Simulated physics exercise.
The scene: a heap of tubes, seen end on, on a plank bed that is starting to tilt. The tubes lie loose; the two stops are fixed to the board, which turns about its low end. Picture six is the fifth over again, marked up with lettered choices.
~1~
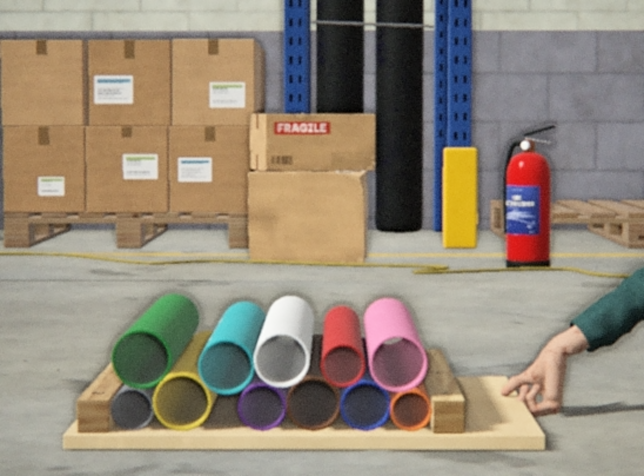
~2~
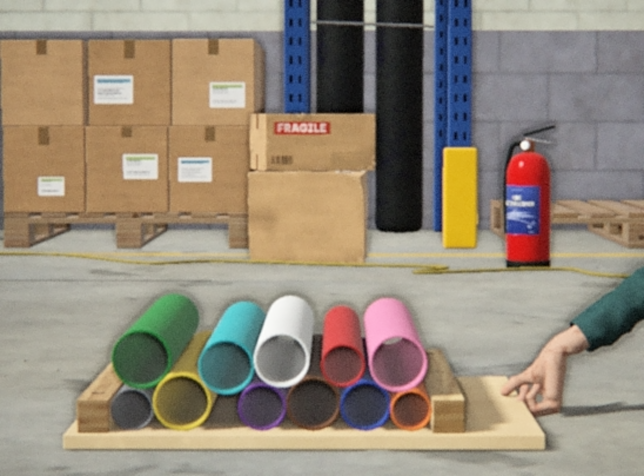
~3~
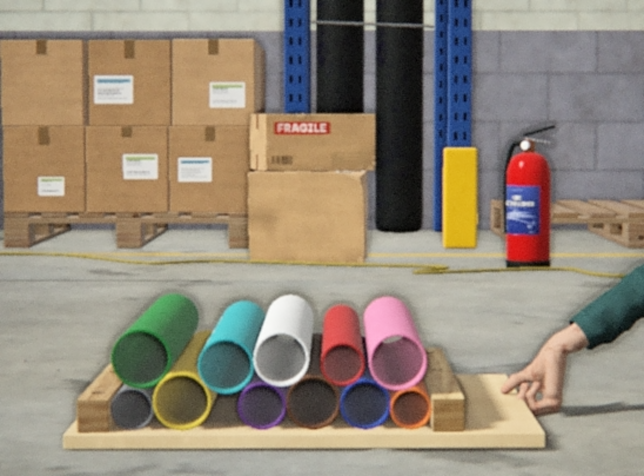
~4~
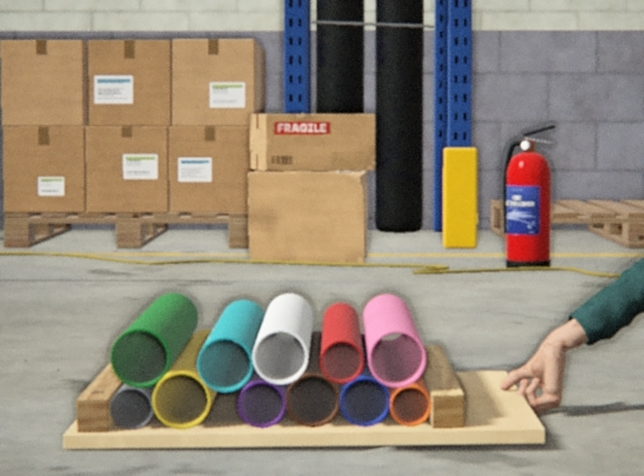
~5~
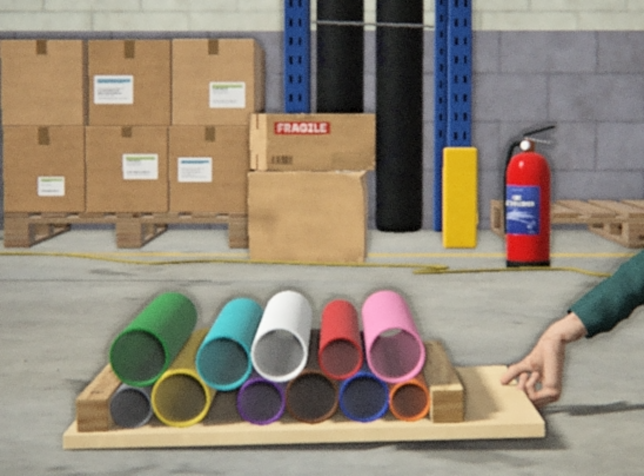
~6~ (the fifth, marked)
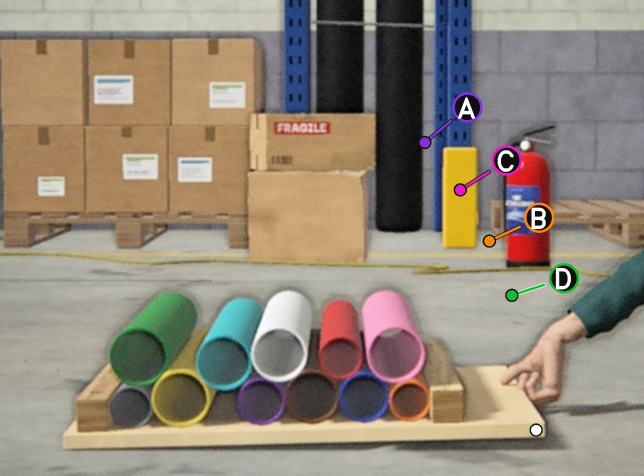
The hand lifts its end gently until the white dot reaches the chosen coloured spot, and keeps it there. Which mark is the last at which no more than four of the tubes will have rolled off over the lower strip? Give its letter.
Raise it to C.
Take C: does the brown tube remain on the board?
The brown tube: Yes.
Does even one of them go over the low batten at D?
Yes.
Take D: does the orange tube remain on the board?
The orange tube: Yes.
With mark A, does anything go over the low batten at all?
Yes, at A.
On the marked copy, A at (425, 143); B at (490, 241); C at (461, 190); D at (512, 296); the white dot at (536, 430).
Taking C. A third of the way, board at 18°.
Two thirds of the way, board at 32°.
When it is over, board at 32°, three over the low batten (green, white, turquoise).
As for the rest, A five over the low batten; B three over the low batten (green, white, turquoise); D two over the low batten (green, turquoise).
